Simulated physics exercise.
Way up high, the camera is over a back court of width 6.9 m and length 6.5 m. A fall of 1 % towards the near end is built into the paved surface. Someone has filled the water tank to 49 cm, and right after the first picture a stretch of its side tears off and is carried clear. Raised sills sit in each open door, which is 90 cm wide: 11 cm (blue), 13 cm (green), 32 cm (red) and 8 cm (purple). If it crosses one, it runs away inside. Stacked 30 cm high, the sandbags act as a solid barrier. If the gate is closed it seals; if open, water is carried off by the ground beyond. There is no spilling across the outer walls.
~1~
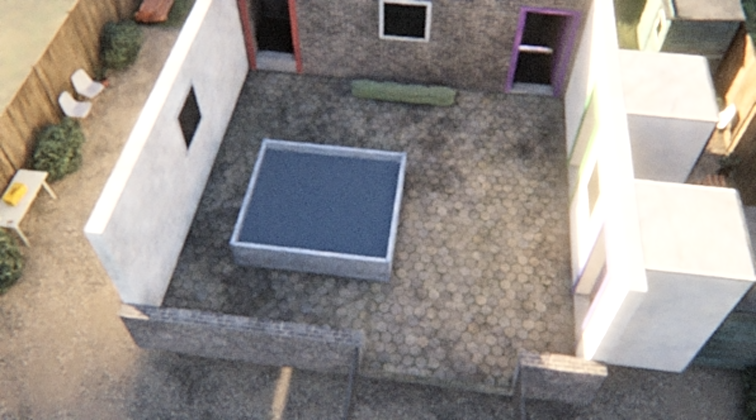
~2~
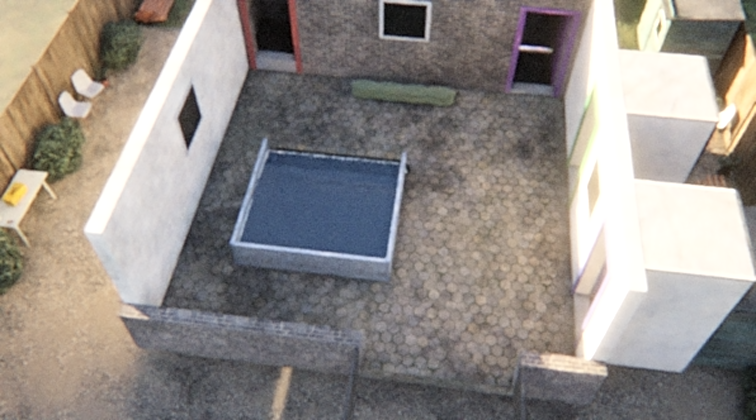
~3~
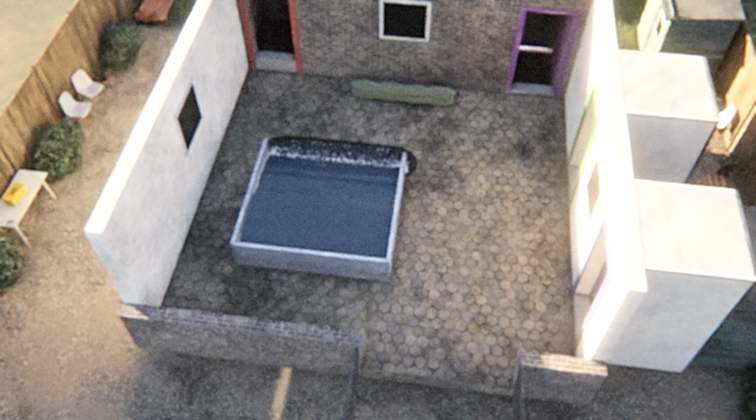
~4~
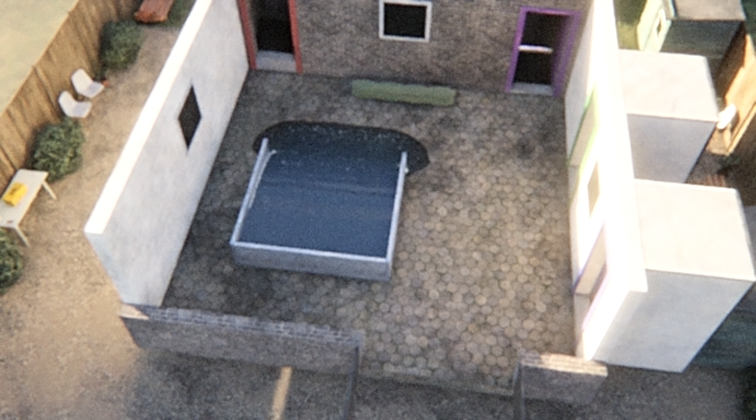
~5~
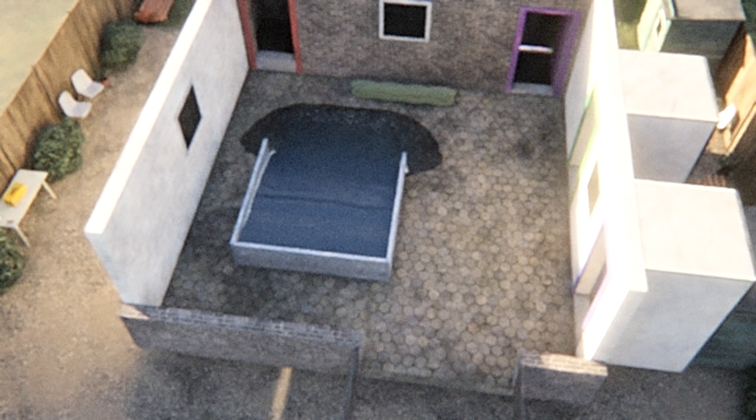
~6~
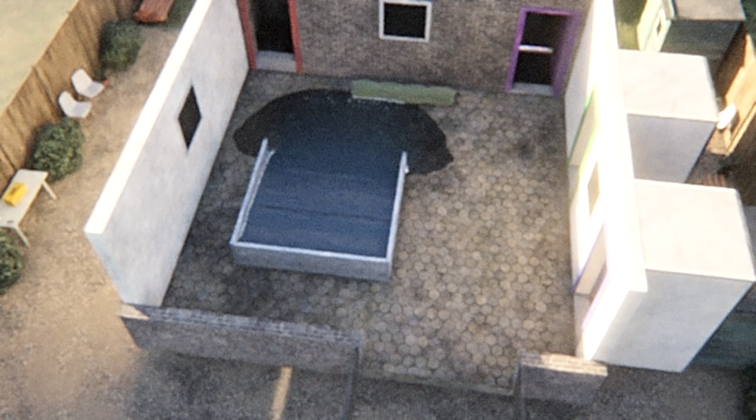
In a paved courtyard seen from above, a raised rectangular tank holds still, dark water until its far side opens, and water pours out, spreading across the paving in a widening dark fan towards the low green barrier.
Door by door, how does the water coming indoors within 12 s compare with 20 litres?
In the end the blue door will hold enough water back. The green door will hold enough water back. The red door will hold enough water back. The purple door will not hold enough water back.
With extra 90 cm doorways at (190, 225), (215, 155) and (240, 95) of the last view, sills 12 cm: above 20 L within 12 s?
Door 1: Lower; door 2: Lower; door 3: Higher.
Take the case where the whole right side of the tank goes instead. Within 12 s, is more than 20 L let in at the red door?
So for red: No.
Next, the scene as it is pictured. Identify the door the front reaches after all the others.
Last comes the blue one.
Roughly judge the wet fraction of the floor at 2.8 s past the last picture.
I'd say around 45 %.
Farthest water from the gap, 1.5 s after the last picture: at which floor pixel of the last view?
I'd put it near pixel (529, 98) of the last picture.
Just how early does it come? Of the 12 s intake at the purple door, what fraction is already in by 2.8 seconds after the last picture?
Around 0 percent.
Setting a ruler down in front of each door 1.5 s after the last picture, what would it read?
Measured in centimetres, the blue door gives 0, the green door 0, the red door 25 and the purple door 2.
Then, 0.7 s after the last picture water covers 25 % of the floor and is deepest (33 cm) near (337, 80); blue door not reached, green door not reached, red door 14 cm at the sill, 0 L in, purple door not reached.
Then, 1.5 s after the last picture water covers 30 % of the floor and is deepest (36 cm) near (256, 73); blue door not reached, green door not reached, red door 25 cm at the sill, 0 L in, purple door not reached.
Then, 2.8 s after the last picture water covers 45 % of the floor and is deepest (31 cm) near (248, 72); blue door not reached, green door 11 cm at the sill, 0 L in, red door 27 cm at the sill, 2 L in, purple door 11 cm at the sill, 1 L in.
Then, 6.3 s after the last picture water covers 90 % of the floor and is deepest (22 cm) near (157, 318); blue door 4 cm at the sill, 0 L in, green door 9 cm at the sill, 0 L in, red door 8 cm at the sill, 3 L in, purple door 11 cm at the sill, 49 L in.
Then, 11.3 s after the last picture water covers 95 % of the floor and is deepest (14 cm) near (574, 380); blue door 12 cm at the sill, 5 L in, green door 5 cm at the sill, 0 L in, red door 2 cm at the sill, 3 L in, purple door 4 cm at the sill, 54 L in.
